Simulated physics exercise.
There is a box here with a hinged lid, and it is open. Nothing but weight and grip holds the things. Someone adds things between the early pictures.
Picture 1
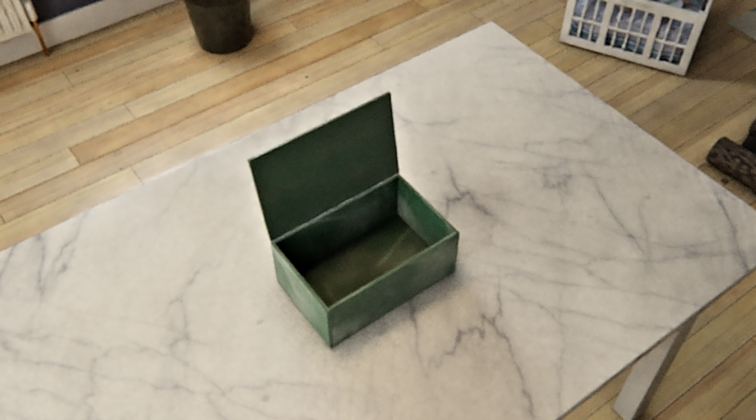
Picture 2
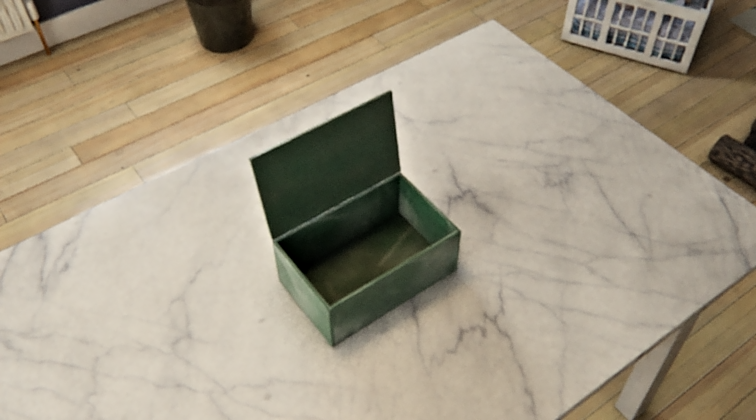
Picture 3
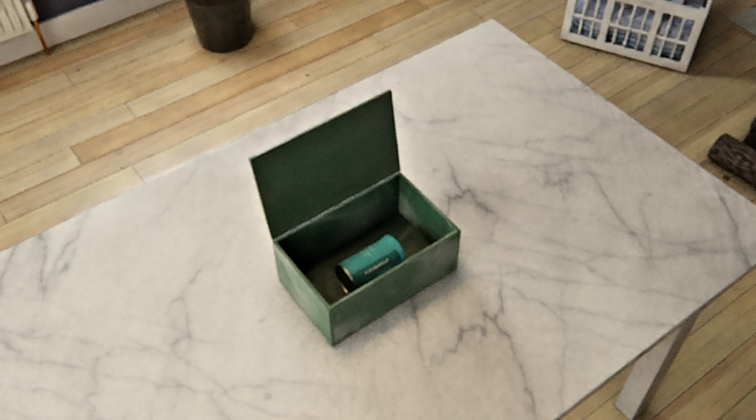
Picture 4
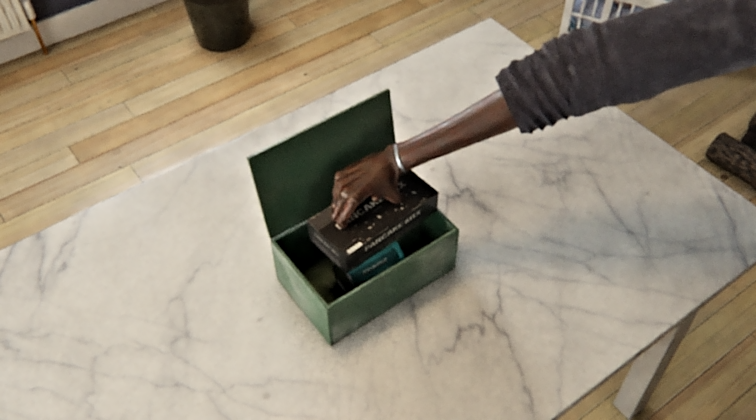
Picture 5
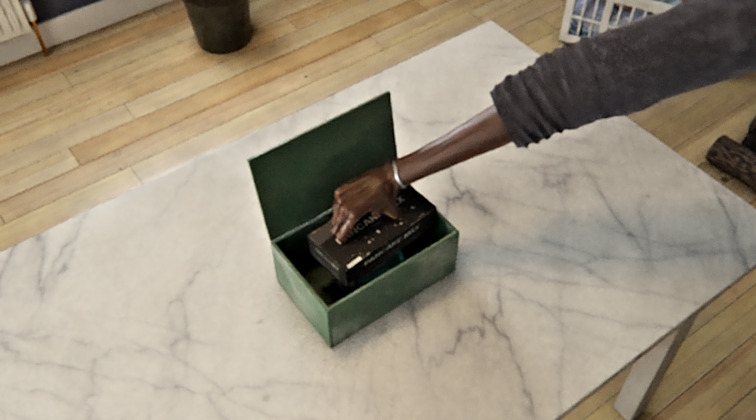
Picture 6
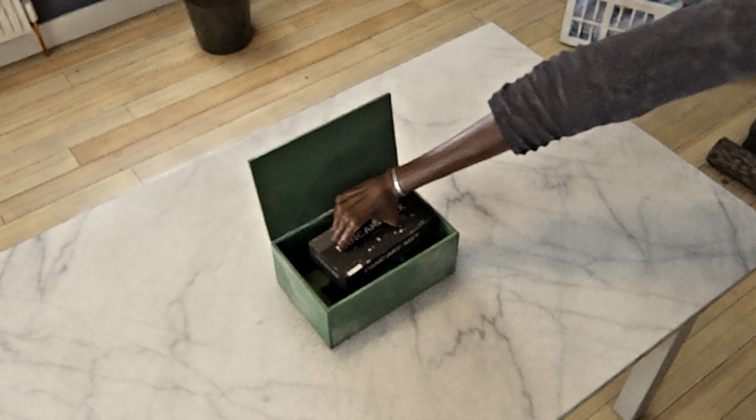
A dark-skinned hand in a grey sleeve reaches in from the right and lowers a black packet into an open green box, after a turquoise tin appears inside it. The box, its hinged lid raised at the back, sits on a white marble table seen from above at an angle. Wooden floorboards, a dark pot and a white basket lie beyond, and the view stays almost still.
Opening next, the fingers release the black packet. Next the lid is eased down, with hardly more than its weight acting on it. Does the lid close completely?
Yes.
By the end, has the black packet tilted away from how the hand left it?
Result: It leans over.
Then, 1.20 s later than the last frame, lid starting down; black packet on its side near (355, 234); turquoise tin moved a little.
Then, 1.90 s later than the last frame, lid 39° above the rim; black packet on its side near (355, 234); turquoise tin moved a little.
When it is over, lid shut; lying over in the box, black packet; turquoise tin as before. End places, in pixels of the last picture, black packet near (355, 234).
